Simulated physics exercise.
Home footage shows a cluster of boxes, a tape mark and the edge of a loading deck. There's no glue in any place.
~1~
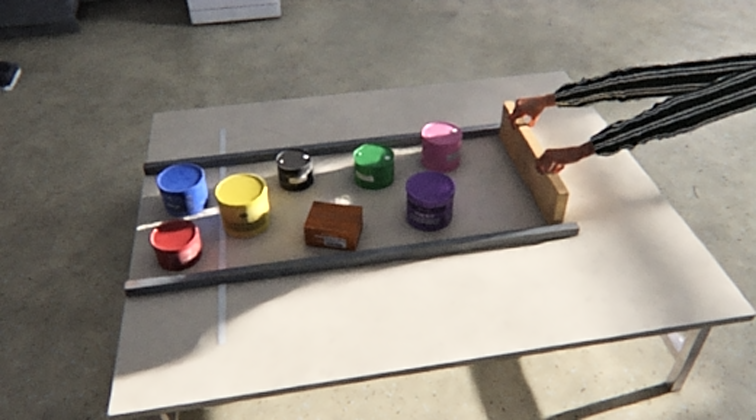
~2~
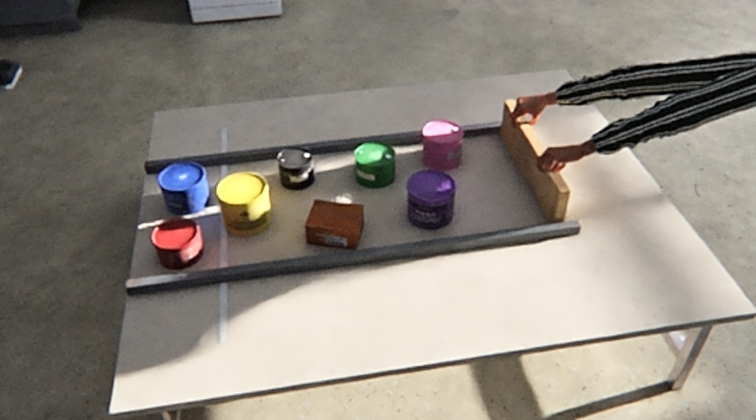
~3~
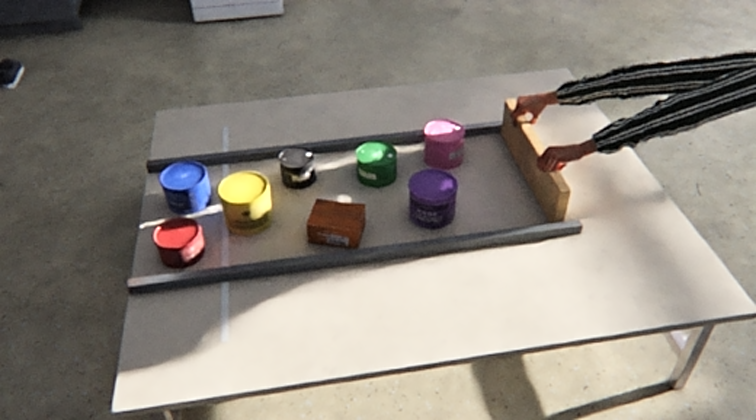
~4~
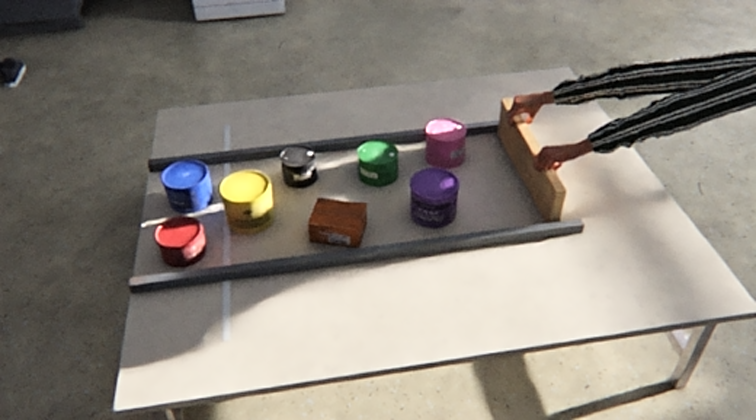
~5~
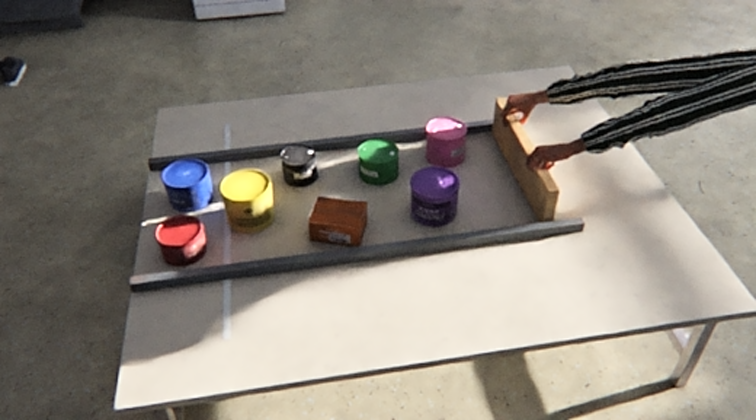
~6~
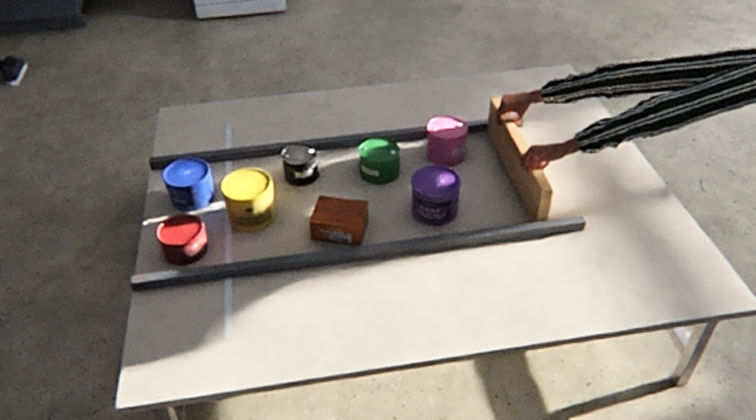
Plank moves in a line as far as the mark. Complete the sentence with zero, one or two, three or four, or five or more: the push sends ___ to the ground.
The push sends one or two to the ground.
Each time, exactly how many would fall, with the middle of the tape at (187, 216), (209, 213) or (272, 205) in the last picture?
Ground tally per try: 5 / 3 / 0.
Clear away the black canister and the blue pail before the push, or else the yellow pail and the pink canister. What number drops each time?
Well, the first time you'd get 1, and the next time 1.
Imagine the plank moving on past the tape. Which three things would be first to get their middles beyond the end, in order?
Red pail, blue pail, orange parcel.
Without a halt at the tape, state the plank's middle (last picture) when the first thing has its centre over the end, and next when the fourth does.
Roughly (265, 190) and then roughly (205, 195).
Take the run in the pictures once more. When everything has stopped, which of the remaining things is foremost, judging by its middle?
The orange parcel winds up nearest.
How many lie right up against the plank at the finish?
Contact count: 3.
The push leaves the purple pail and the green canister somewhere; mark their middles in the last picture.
Close to (200, 226); the other close to (205, 194).
Soon after, none off yet; red pail at rest near (183, 239); blue pail at rest near (190, 185); yellow pail at rest near (249, 201).
After that, none off yet; red pail displaced a little near (157, 243); blue pail moving near (186, 186); yellow pail displaced about its own width near (219, 201).
In the end, the number that fall off is one or two; gone, blue pail and red pail.
